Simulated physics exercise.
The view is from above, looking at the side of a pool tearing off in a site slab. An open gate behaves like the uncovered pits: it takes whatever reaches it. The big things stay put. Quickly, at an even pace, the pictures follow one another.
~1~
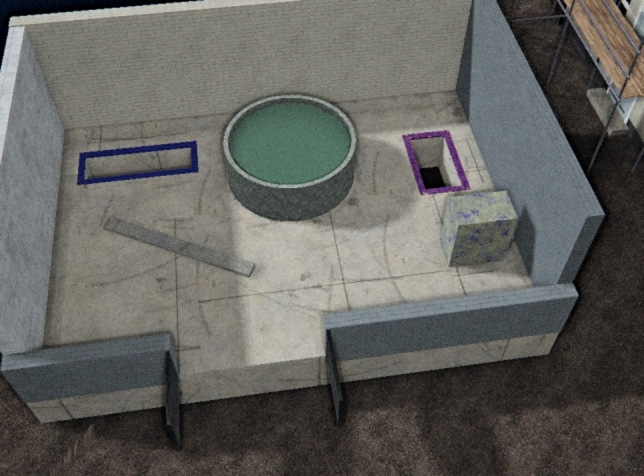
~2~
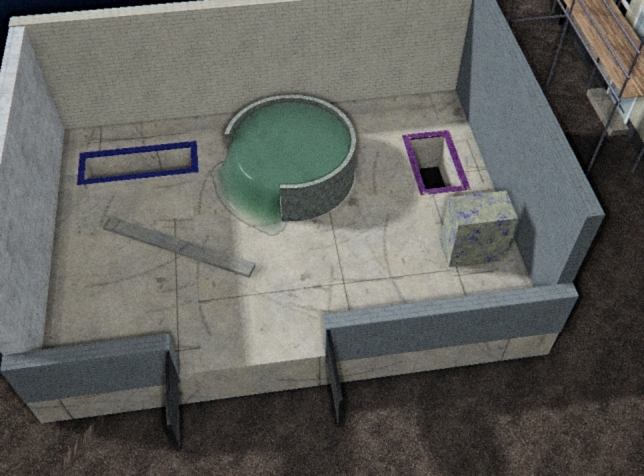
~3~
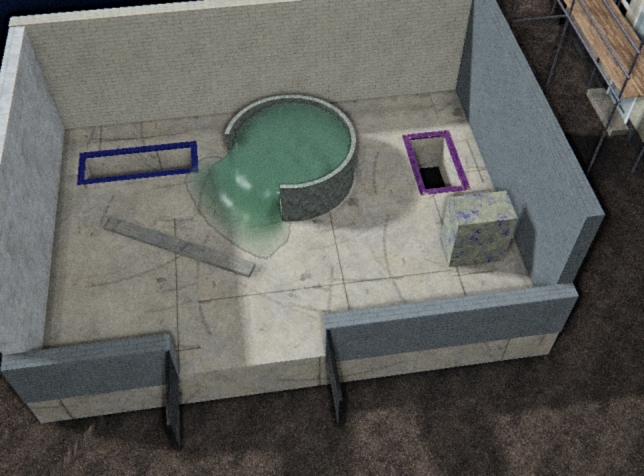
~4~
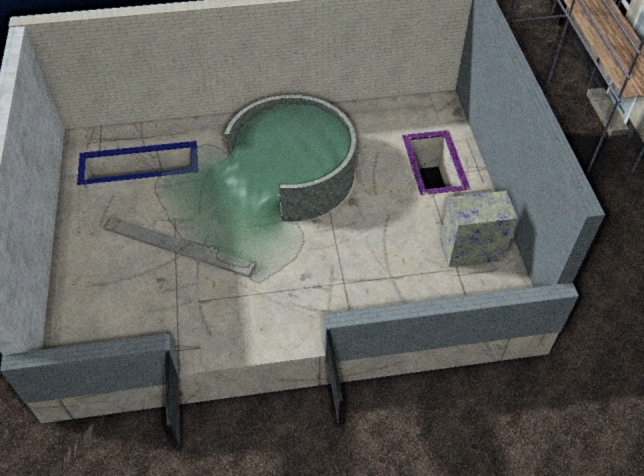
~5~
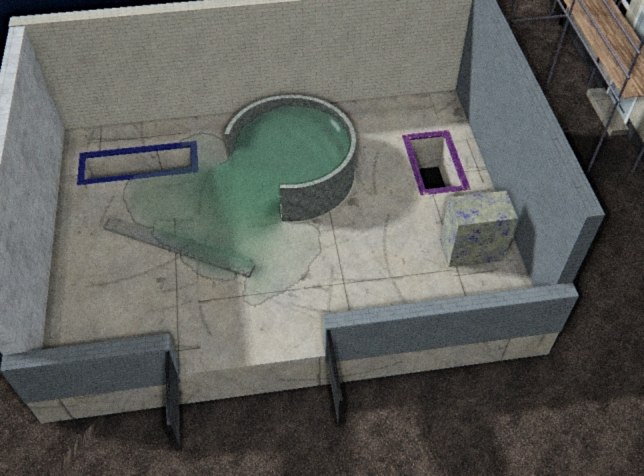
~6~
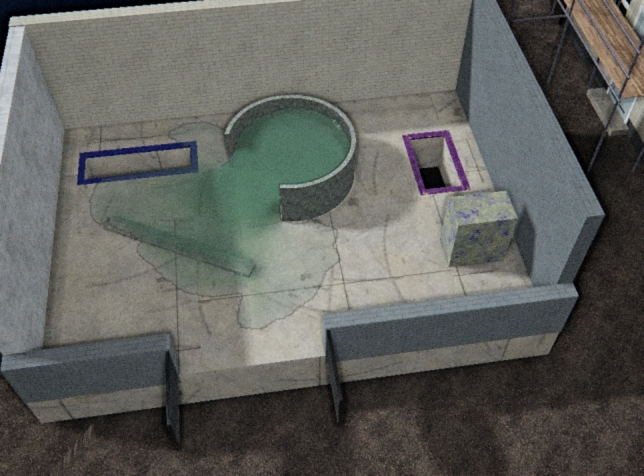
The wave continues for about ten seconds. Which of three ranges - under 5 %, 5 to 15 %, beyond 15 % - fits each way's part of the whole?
The gate ends up with a share topping fifteen per cent, the purple pit ends up with a share that stays below five per cent, the blue pit ends up with a share topping fifteen per cent.
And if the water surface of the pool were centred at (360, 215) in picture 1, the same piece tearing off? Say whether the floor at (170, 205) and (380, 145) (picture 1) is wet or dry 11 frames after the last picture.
Result, in sequence: Waterlogged; unreached.
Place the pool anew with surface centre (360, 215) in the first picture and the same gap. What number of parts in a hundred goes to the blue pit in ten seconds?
Estimate for the blue pit - some 20 in a hundred.
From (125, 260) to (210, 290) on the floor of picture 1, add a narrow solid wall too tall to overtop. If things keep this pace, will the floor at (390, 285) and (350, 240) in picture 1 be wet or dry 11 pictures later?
In the listed order, the first spot is spared and the second is spared.
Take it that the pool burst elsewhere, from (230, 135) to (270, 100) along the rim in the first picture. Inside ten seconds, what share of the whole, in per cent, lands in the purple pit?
I'd estimate the purple pit takes around 8 percent.
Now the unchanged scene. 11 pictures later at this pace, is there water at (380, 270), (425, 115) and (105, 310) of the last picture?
One by one: Left dry / left dry / waterlogged.
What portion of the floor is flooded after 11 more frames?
Near 45 in a hundred.
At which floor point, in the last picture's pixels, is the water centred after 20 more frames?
Roughly (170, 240) in the last picture.
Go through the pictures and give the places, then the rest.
The pool at (290, 142) is whole and still, in the first picture.
Water pours out at (242, 189) and has run to (227, 163), in the second picture.
Water pours out at (242, 192) and has run to (206, 161), in the third picture.
The front is at (264, 274), out from the gap at (242, 194), in the fourth picture.
The front is at (134, 181), out from the gap at (242, 194), in the fifth picture.
Water pours out at (242, 194) and has run to (102, 184), in the sixth picture.
A moment on, water covers 40 % of the floor; the gate 1 %, the purple pit 0 %, the blue pit 3 %.
Next, water covers 45 % of the floor; the gate 4 %, the purple pit 0 %, the blue pit 5 %.
Then, water covers 50 % of the floor; the gate 8 %, the purple pit 0 %, the blue pit 9 %.
Later, water covers 70 % of the floor; the gate 14 %, the purple pit 0 %, the blue pit 20 %.
In the end, water covers 85 % of the floor; the gate 20 %, the purple pit 2 %, the blue pit 30 %.
